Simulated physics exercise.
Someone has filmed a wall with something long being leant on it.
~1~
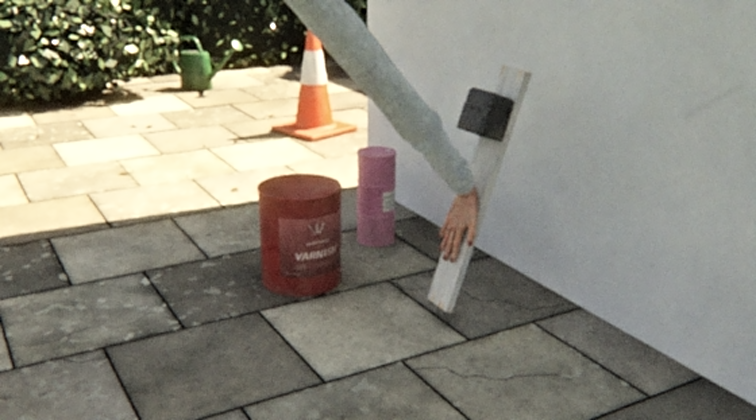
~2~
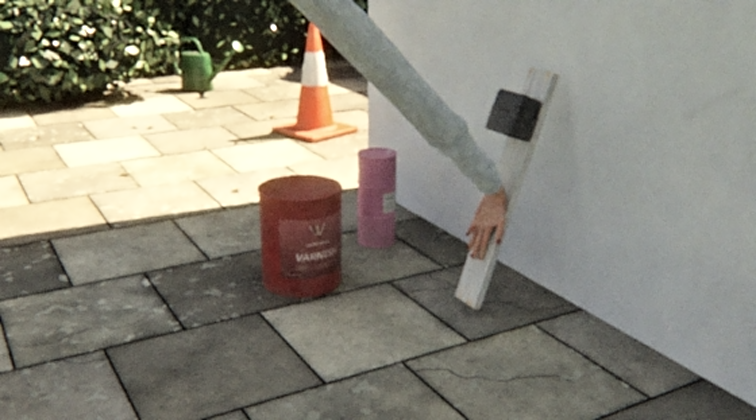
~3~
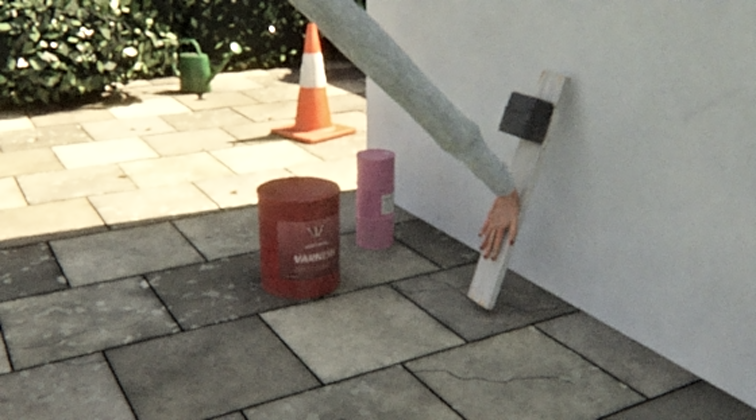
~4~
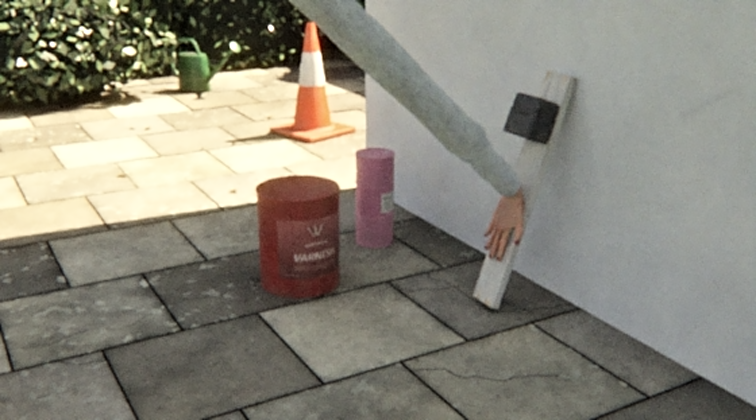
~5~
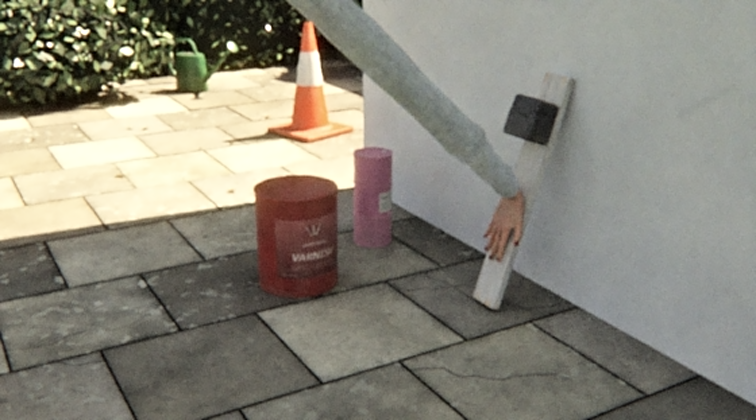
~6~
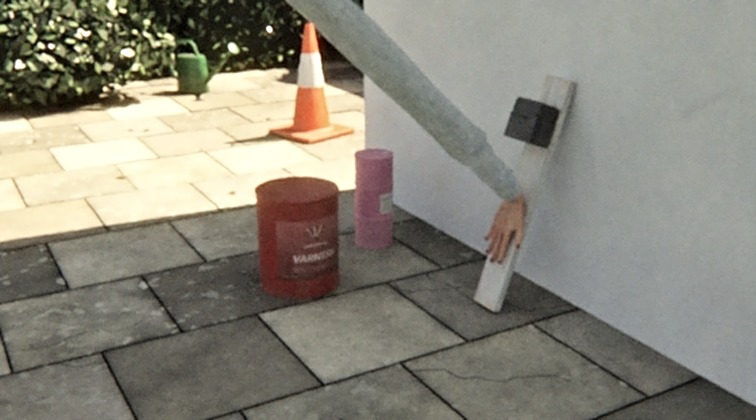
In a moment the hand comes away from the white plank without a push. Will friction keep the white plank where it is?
The plank stays up.
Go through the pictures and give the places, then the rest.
On its way; white plank (477, 190); pink canister (376, 197), in the first frame.
On its way; white plank (505, 190); pink canister (377, 198), in the second frame.
On its way; white plank (517, 191); pink canister (375, 199), in the third frame.
On its way; white plank (523, 191); pink canister (375, 198), in the fourth frame.
Propped up under the hand; white plank (522, 193); pink canister (373, 197), in the fifth frame.
Propped up under the hand; white plank (523, 195); pink canister (374, 199), in the sixth frame.
Then, 0.30 s past the last view, nothing moves.
Then, 0.80 s past the last view, white plank resting near (524, 195).
Finally, all 3 still in place. Final places as the last picture's camera would see them, white plank near (524, 195). The plank holds.
